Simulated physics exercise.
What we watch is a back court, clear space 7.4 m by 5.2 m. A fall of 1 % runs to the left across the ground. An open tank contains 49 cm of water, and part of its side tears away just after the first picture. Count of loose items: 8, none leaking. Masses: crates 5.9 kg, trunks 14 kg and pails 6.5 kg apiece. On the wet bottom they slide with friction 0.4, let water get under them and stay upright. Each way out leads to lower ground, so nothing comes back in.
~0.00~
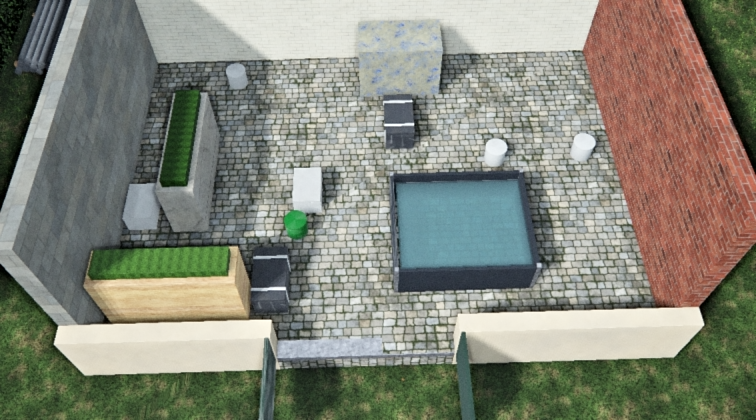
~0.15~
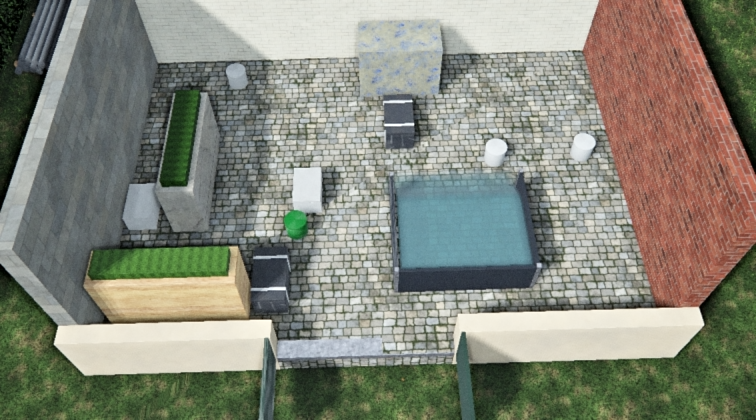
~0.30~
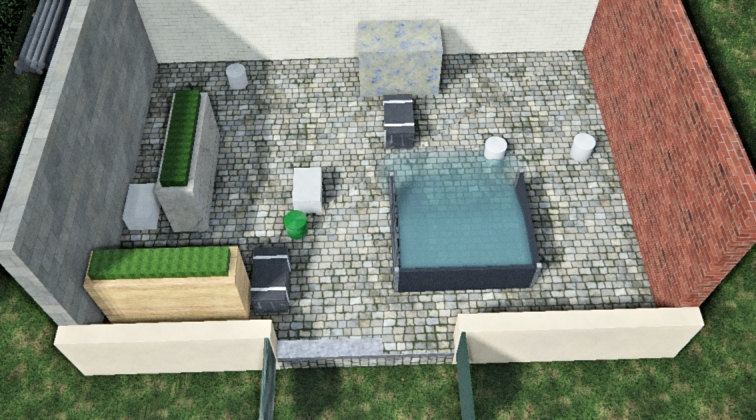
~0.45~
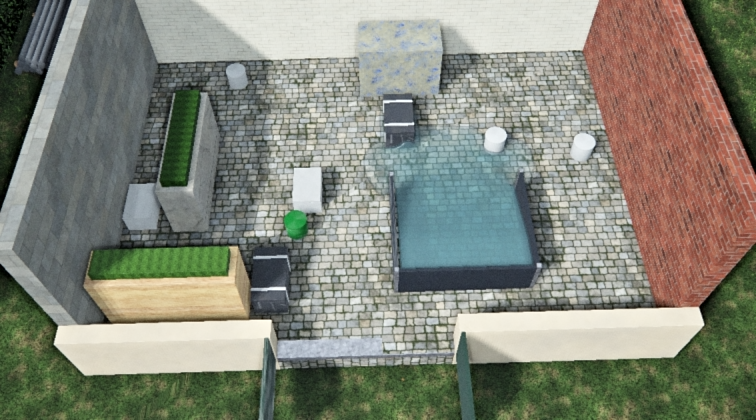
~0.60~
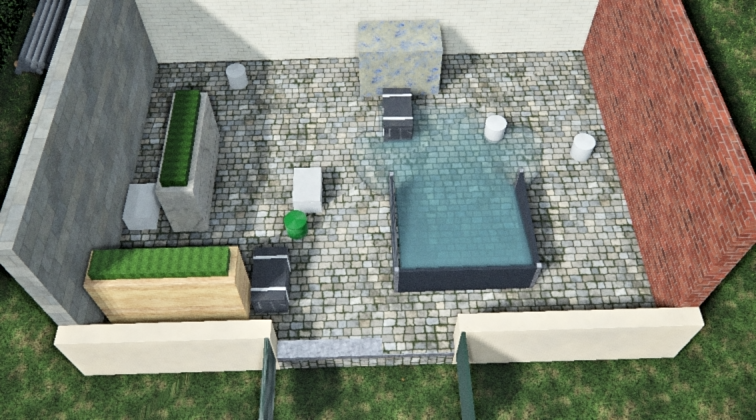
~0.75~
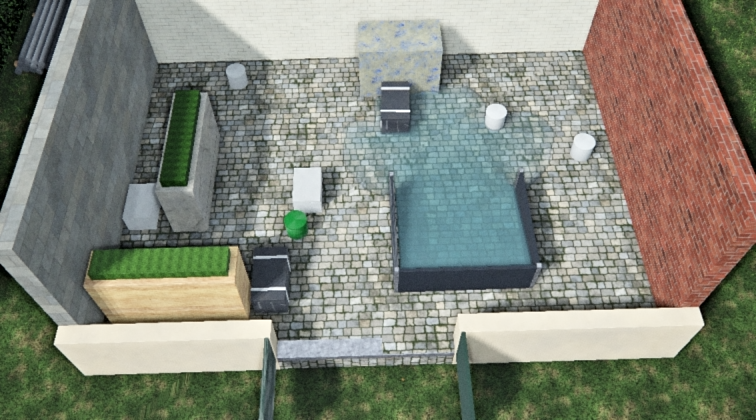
Water poured out of the open tank's far side after it gave way, spreading over the cobbles and pushing a white pail, then a dark trunk, slightly backward while the green pail stayed put.
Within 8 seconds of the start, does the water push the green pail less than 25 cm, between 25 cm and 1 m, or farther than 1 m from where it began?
It is left in place.
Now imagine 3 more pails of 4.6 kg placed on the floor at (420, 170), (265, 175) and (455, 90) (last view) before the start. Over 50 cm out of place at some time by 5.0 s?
Going one by one: Too far, not far enough, too far.
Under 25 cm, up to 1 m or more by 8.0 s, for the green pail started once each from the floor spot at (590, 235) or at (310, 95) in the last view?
In that order: It holds its place; it gets carried off.
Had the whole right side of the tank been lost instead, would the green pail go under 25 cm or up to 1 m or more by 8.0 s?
If that happened, the green pail does not really move.
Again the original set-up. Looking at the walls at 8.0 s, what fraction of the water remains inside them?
Somewhere near 100 percent, give or take.
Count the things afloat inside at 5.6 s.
Then: 2.
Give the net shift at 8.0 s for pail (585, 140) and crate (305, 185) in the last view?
In that order: 100 cm, 5 cm.
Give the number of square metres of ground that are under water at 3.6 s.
Some 21 m2.
After 1.6 s the green pail is near (296, 219), 0.0 m from its start, aground; 0 of 8 are out; 1 afloat.
After 3.6 s the green pail is near (296, 219), 0.0 m from its start, aground; 0 of 8 are out; 2 afloat.
After 5.6 s the green pail is near (296, 219), 0.0 m from its start, aground; 0 of 8 are out; 2 afloat.
After 8.0 s the green pail is near (296, 219), 0.0 m from its start, aground; 0 of 8 are out; 2 afloat.
